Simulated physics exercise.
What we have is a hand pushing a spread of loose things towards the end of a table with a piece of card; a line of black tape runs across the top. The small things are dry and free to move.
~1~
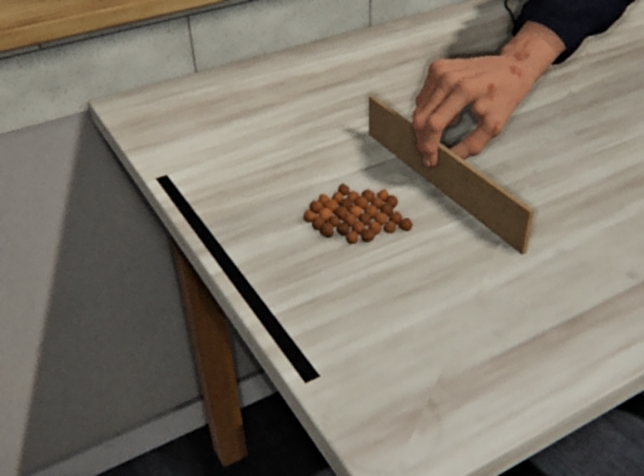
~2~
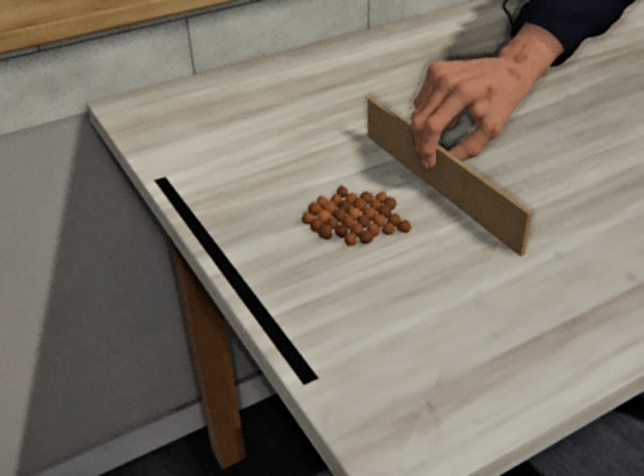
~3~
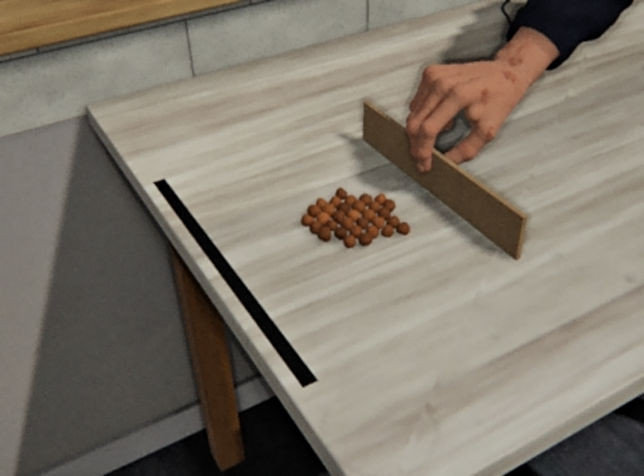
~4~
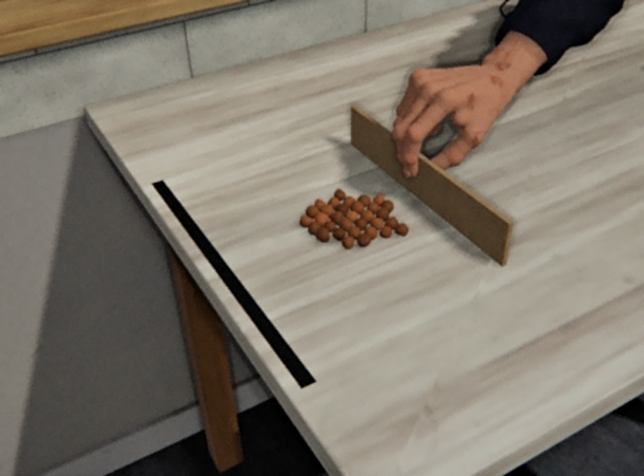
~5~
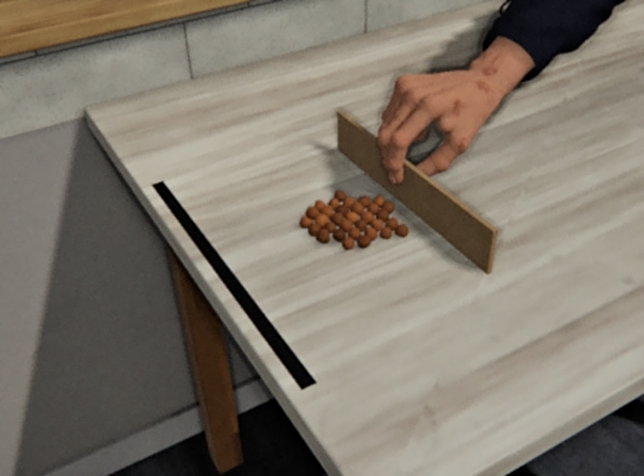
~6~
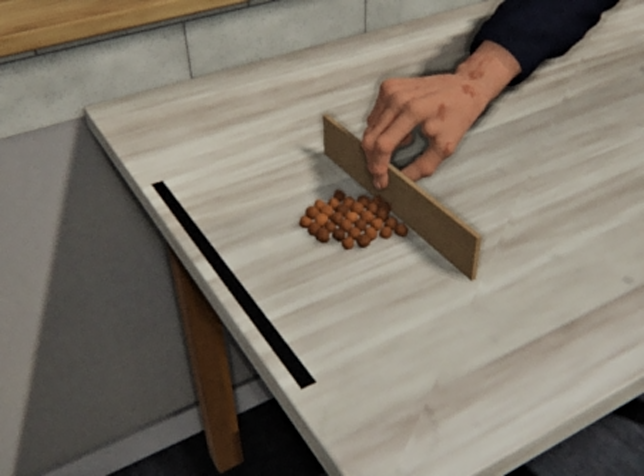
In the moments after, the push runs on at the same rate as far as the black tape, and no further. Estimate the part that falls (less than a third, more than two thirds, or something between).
The part that falls is over two thirds.
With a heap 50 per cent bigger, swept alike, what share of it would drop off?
Some 100 per cent.
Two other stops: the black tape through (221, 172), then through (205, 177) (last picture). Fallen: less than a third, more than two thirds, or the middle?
At the first place less than a third, at the second less than a third.
Soon after the last picture, piece of card still moving, near (303, 199); heap all on the table, its front near (272, 258).
A little later, piece of card stopped at the black tape; heap about half over the edge.
Later still, piece of card stopped at the black tape; heap all over the edge.
At rest, piece of card stopped at the black tape; heap all over the edge.
